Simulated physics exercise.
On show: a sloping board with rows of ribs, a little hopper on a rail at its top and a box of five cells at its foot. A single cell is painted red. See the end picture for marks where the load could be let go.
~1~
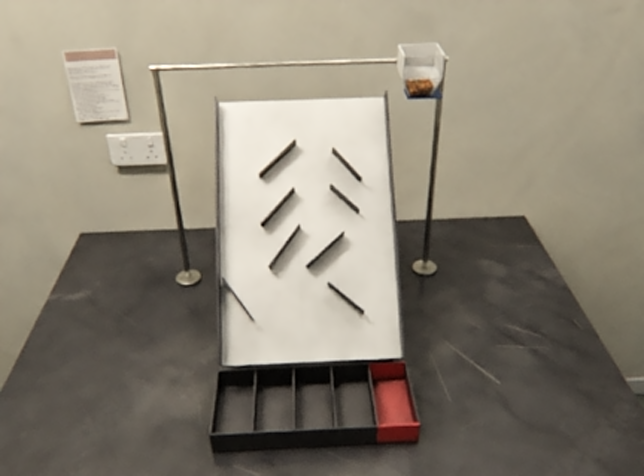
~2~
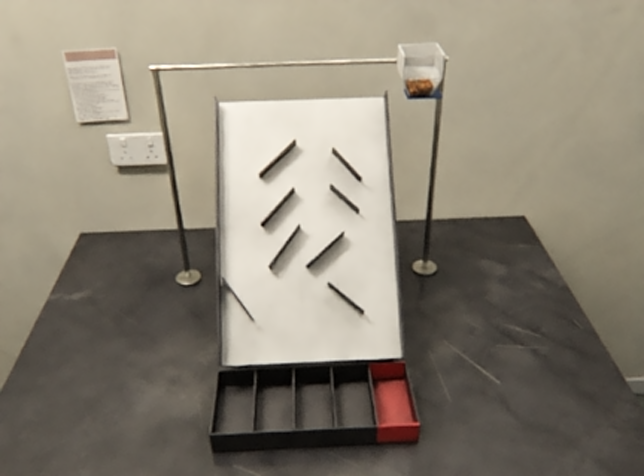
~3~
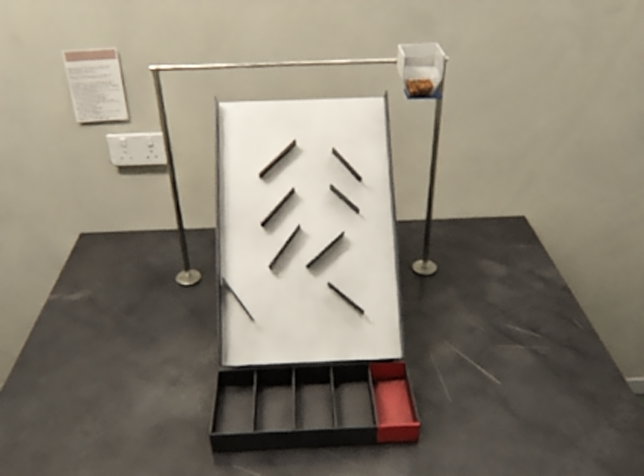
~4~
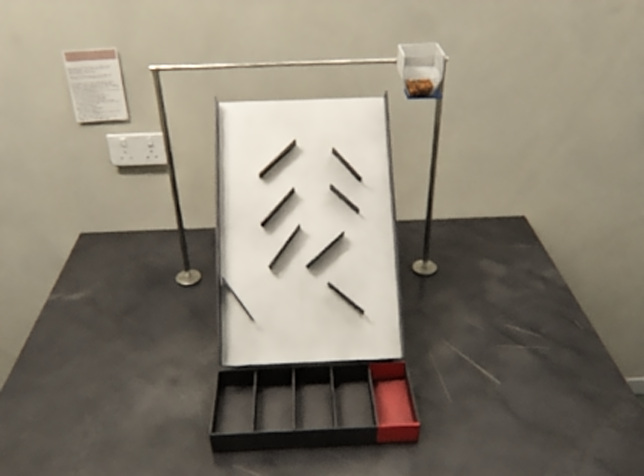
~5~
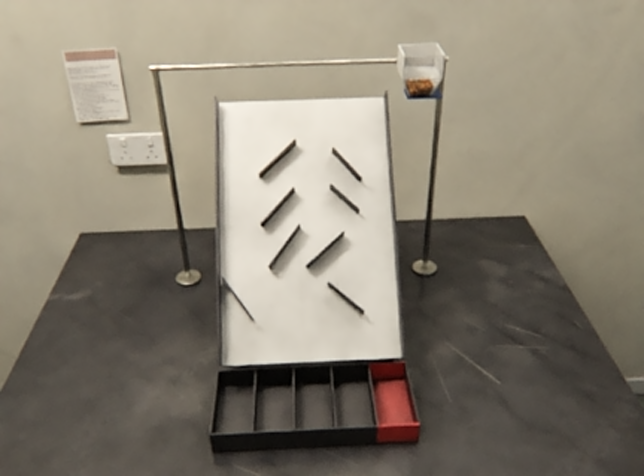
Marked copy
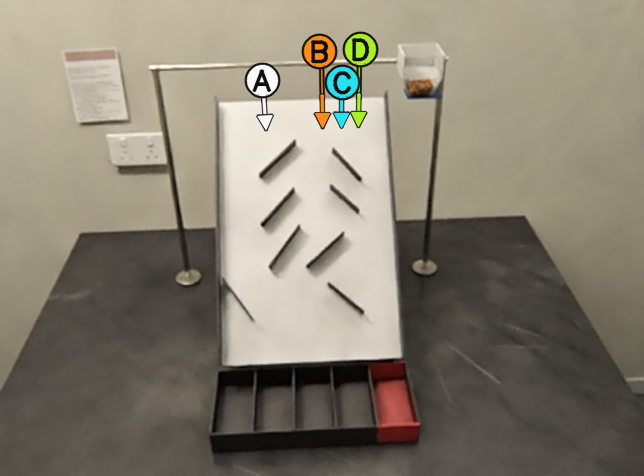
Sloping white board with dark angled ribs standing motionless above a five-cell box, a small hopper of brown pieces at upper right.
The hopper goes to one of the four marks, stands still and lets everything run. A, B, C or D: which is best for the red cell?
It is D.
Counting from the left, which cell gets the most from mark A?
The second from the left.
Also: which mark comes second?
That is mark C.
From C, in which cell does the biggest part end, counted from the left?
It is the fifth one.
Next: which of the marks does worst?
The answer is A.
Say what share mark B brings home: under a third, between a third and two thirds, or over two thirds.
It is under a third.
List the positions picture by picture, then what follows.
Hopper (418, 86), roasted chickpeas, door shut, in the first picture.
Ribs (259, 174) to (296, 139), (333, 147) to (362, 179), (261, 224) to (294, 187), in the second picture.
Ribs (330, 184) to (360, 210), (269, 267) to (300, 224), (306, 266) to (344, 231), in the third picture.
Ribs (222, 278) to (252, 319), (328, 282) to (365, 312), in the fourth picture.
Red cell (398, 432), number 5 of 5 from the left, in the fifth picture.
On the marked copy, mark A meets the board at (265, 124); mark B meets the board at (322, 122); mark C meets the board at (341, 122); mark D meets the board at (358, 121).
For mark A, not one piece in the red cell, almost all in other cells, just a few held on the board.
For mark B, about a tenth in the red cell, the larger part in other cells, about a tenth outside the box.
For mark C, the larger part in the red cell, roughly a quarter in other cells, just a few outside the box.
For mark D, the larger part in the red cell, about a tenth outside the box.
